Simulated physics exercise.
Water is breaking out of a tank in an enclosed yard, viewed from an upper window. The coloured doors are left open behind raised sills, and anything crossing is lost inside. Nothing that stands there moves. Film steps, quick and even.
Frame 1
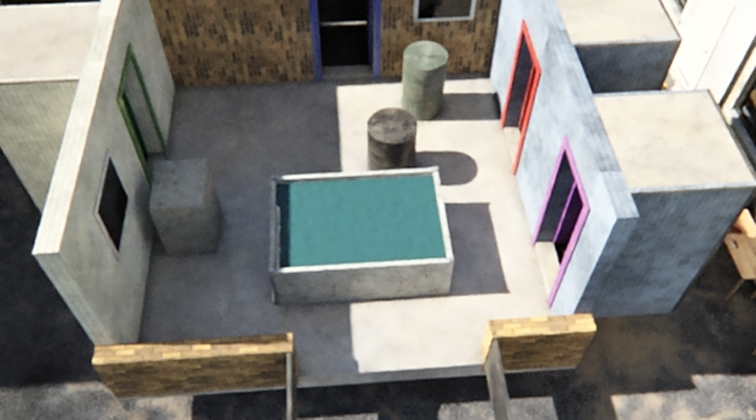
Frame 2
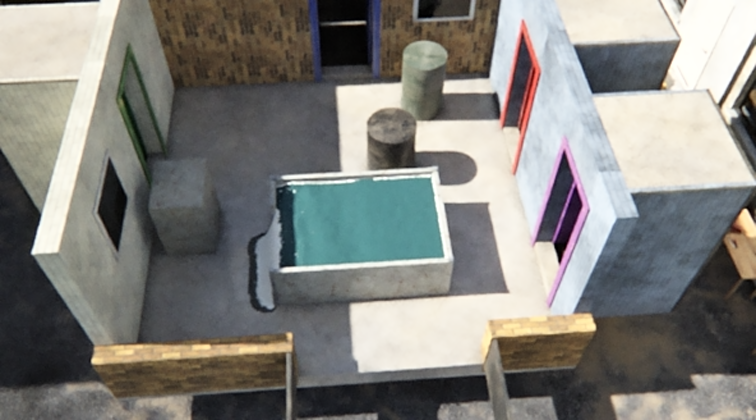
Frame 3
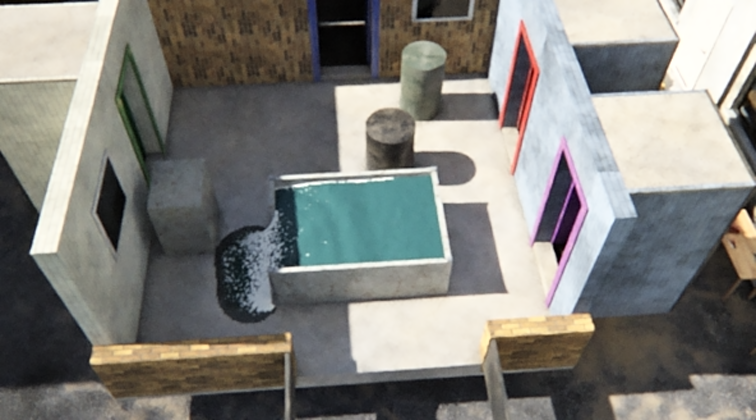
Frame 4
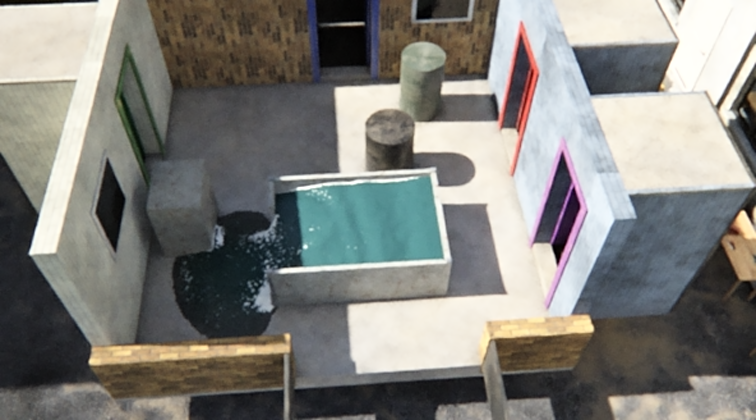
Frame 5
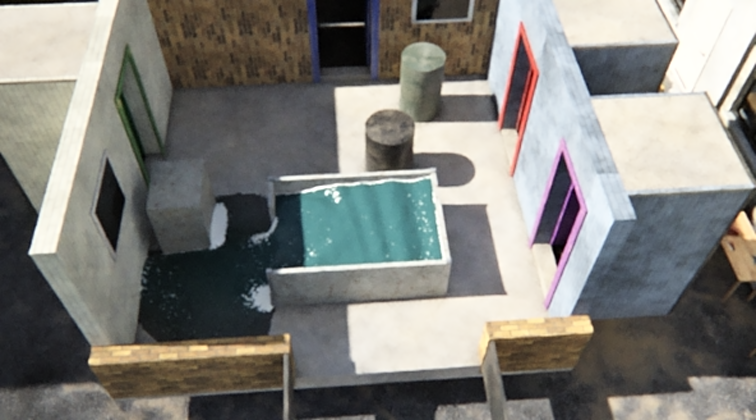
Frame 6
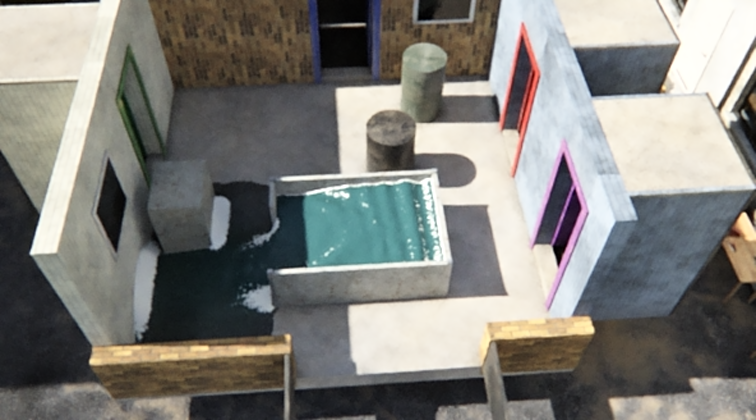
Teal water broke out through the left side of a still, full tank in a walled yard, splashed onto the floor, then spread left past a grey block to the wall with the green-framed door.
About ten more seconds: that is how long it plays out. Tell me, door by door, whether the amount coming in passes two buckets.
The red door will be over the cap, the blue door will be at or under the cap, the green door will be at or under the cap, the purple door will be at or under the cap.
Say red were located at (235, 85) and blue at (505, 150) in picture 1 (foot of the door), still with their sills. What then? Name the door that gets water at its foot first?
The green one.
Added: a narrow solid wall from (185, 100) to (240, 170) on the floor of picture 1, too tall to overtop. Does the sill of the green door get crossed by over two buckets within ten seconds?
I'd say the green door overshoots the limit.
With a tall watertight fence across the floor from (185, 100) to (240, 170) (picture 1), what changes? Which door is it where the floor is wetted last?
Answer: The red door.
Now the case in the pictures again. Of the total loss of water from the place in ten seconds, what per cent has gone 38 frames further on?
Share gone by then: About 50 %.
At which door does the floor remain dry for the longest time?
Answer - the one in red.
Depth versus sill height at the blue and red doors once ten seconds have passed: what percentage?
First 110 percent, then 260 percent.
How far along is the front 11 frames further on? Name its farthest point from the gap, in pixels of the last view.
About at (174, 93).
A moment on, water covers 25 % of the floor; the red door not reached, the blue door not reached, the green door wet at the sill, nothing in, the purple door not reached.
Next, water covers 45 % of the floor; the red door not reached, the blue door not reached, the green door wet at the sill, nothing in, the purple door not reached.
Then, water covers 60 % of the floor; the red door not reached, the blue door wet at the sill, nothing in, the green door under two buckets in, the purple door wet at the sill, nothing in.
Later, water covers 90 % of the floor; the red door wet at the sill, nothing in, the blue door wet at the sill, nothing in, the green door under two buckets in, the purple door under two buckets in.
In the end, water covers 95 % of the floor; the red door over two buckets in, the blue door under two buckets in, the green door under two buckets in, the purple door under two buckets in.
